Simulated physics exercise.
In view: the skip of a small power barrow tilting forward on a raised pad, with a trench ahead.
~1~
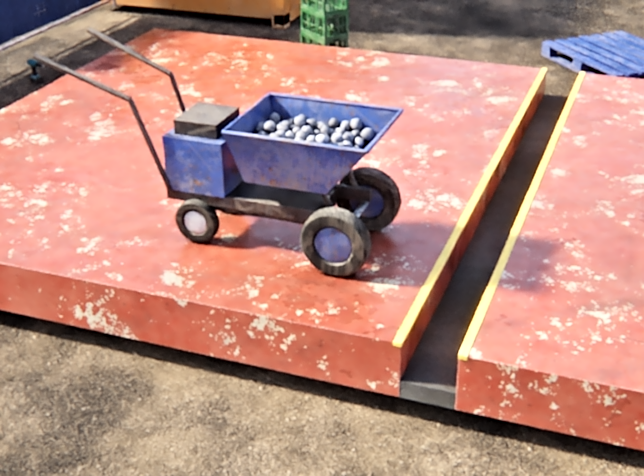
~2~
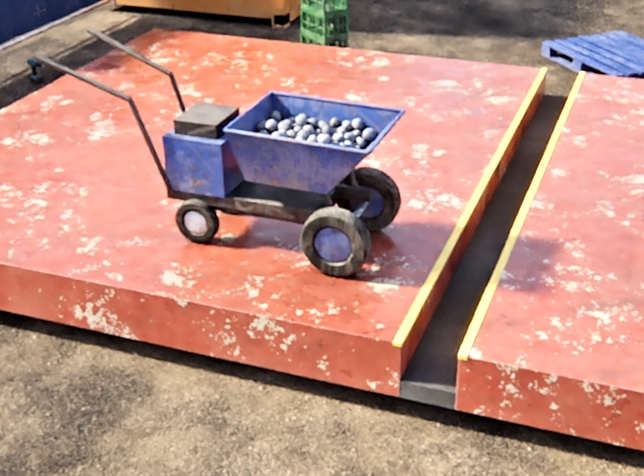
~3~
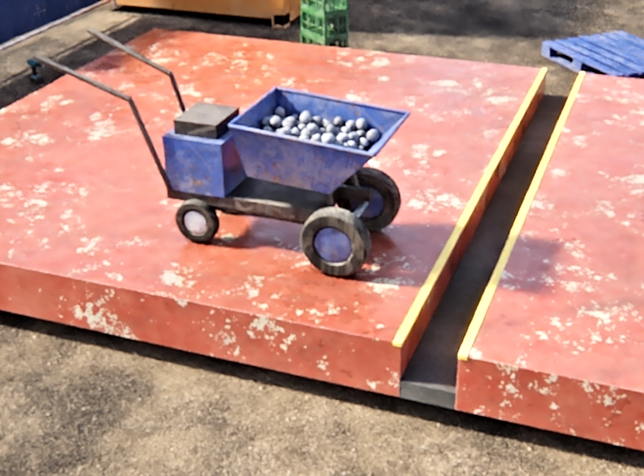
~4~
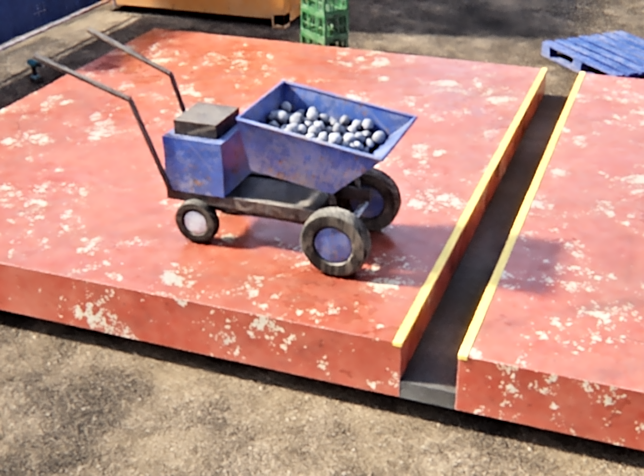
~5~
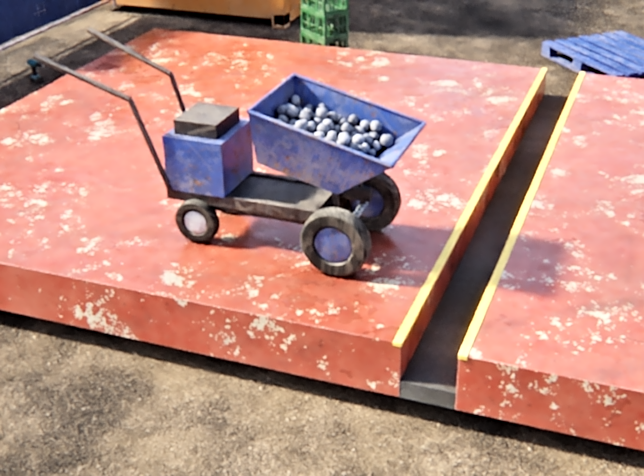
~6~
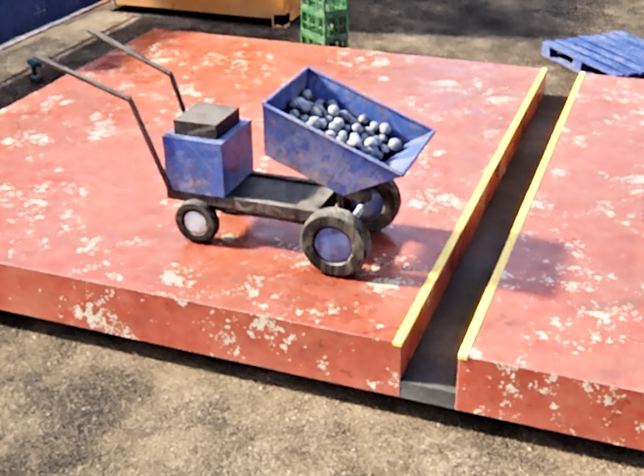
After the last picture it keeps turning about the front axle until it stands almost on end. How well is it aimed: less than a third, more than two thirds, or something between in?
It catches more than two thirds.
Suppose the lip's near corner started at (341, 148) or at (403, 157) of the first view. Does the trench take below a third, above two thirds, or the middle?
At the first place over two thirds, at the second below one third.
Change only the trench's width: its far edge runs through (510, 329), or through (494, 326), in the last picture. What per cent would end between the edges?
First some 100, then 100 per cent.
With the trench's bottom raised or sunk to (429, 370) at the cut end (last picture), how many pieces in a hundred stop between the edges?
It comes to 70 per cent or so.
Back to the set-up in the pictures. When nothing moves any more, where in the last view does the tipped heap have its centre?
Near (476, 291).
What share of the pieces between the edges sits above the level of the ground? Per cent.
About 0 per cent.
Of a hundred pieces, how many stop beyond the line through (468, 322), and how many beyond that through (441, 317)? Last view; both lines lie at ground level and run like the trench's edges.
Near 20 % and 70 %.
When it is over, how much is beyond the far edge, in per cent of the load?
Some 20 per cent.
Soon, skip tipped steeply; all in the skip.
A while on, skip tipped right over; about two thirds in the skip; about a quarter in or heaped over the trench; a stray few beyond it; a stray few falling.
Towards the end, skip tipped right over; a stray few in the skip; most in or heaped over the trench; about a quarter beyond it.
Finally, skip tipped right over; most in or heaped over the trench; about a quarter beyond it.
